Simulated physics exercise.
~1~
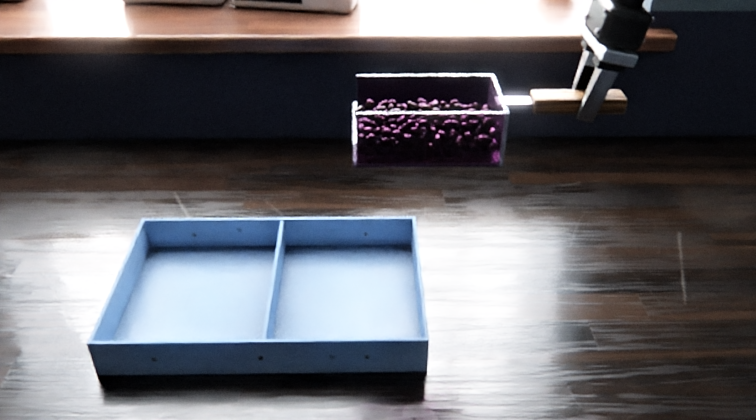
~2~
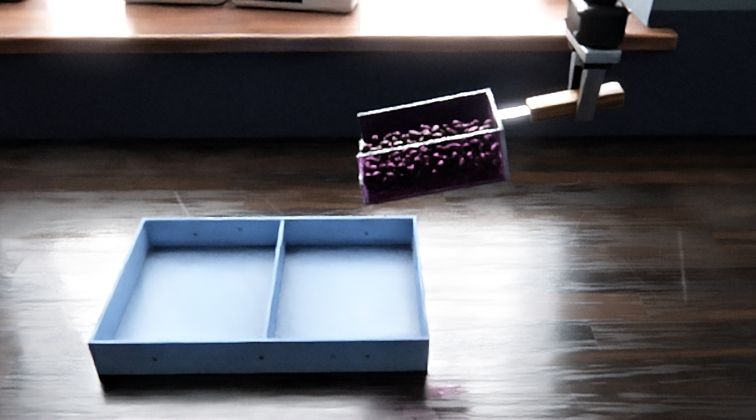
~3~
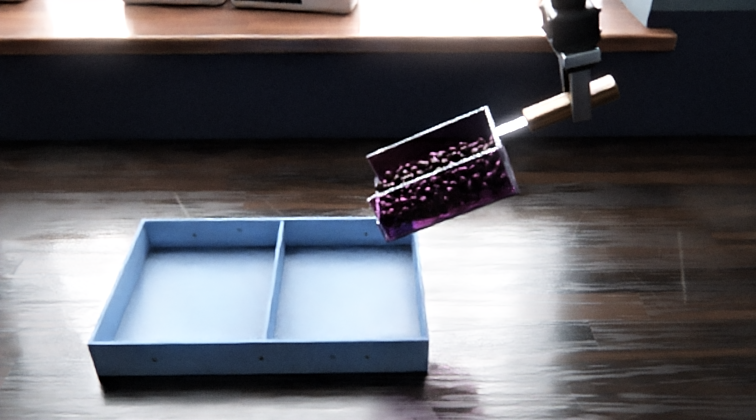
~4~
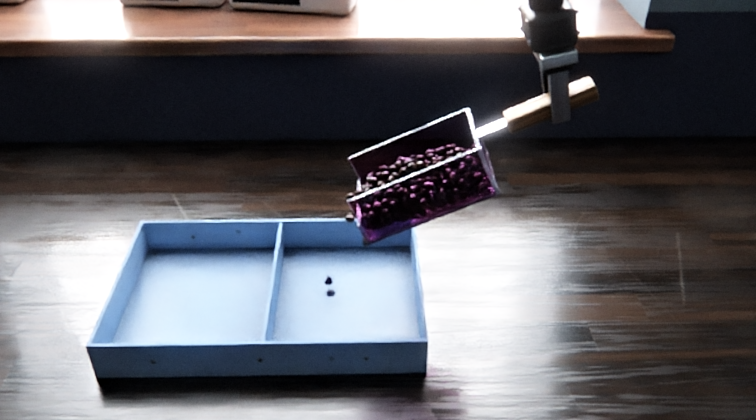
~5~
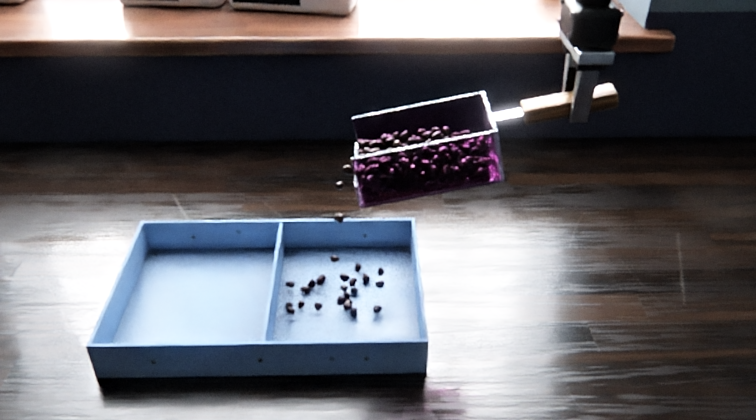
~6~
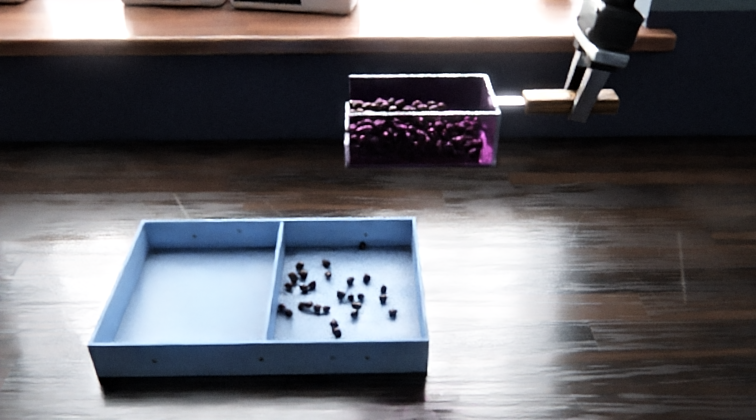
On a dark wooden table by a sill, a gripper lowered a clear purplish box of beans and tipped it over a divided blue tray, spilling a small scattering into the right compartment, then raised and levelled the box, still mostly full.
